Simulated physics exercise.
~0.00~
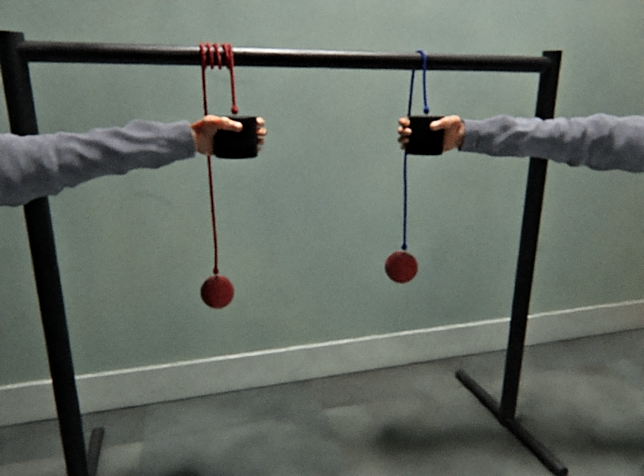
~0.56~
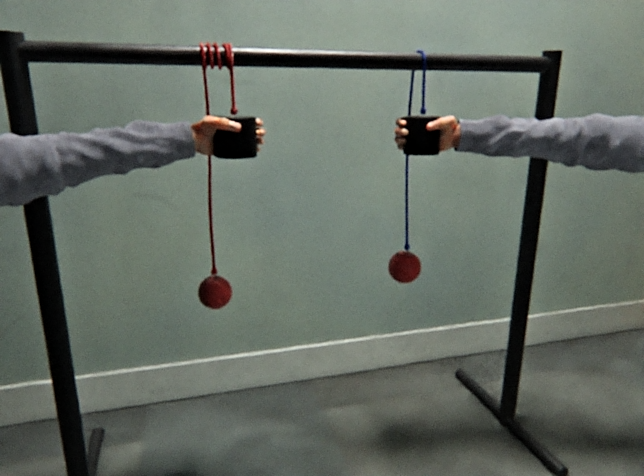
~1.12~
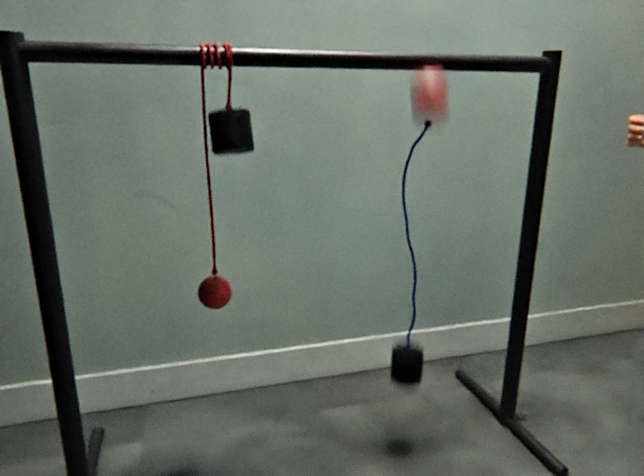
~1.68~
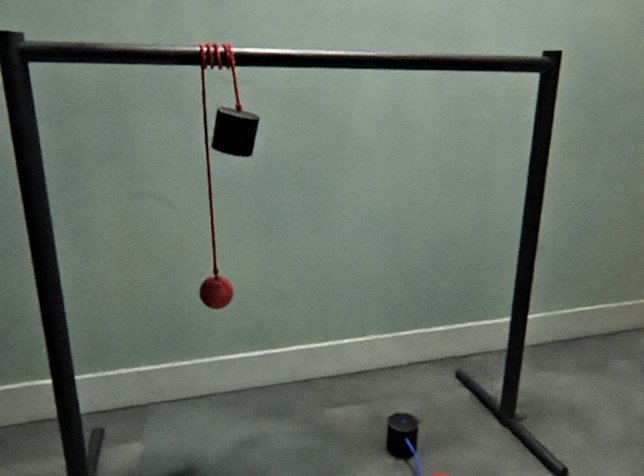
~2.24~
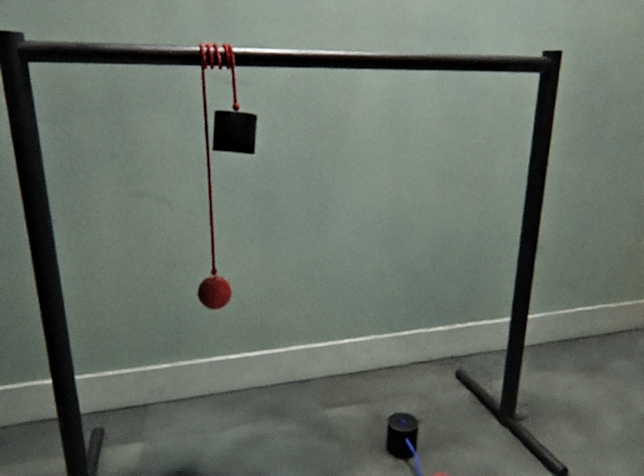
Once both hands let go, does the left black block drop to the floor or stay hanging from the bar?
The left black block stays hanging from the bar on its wrapped red cord, while the right one drops to the floor.
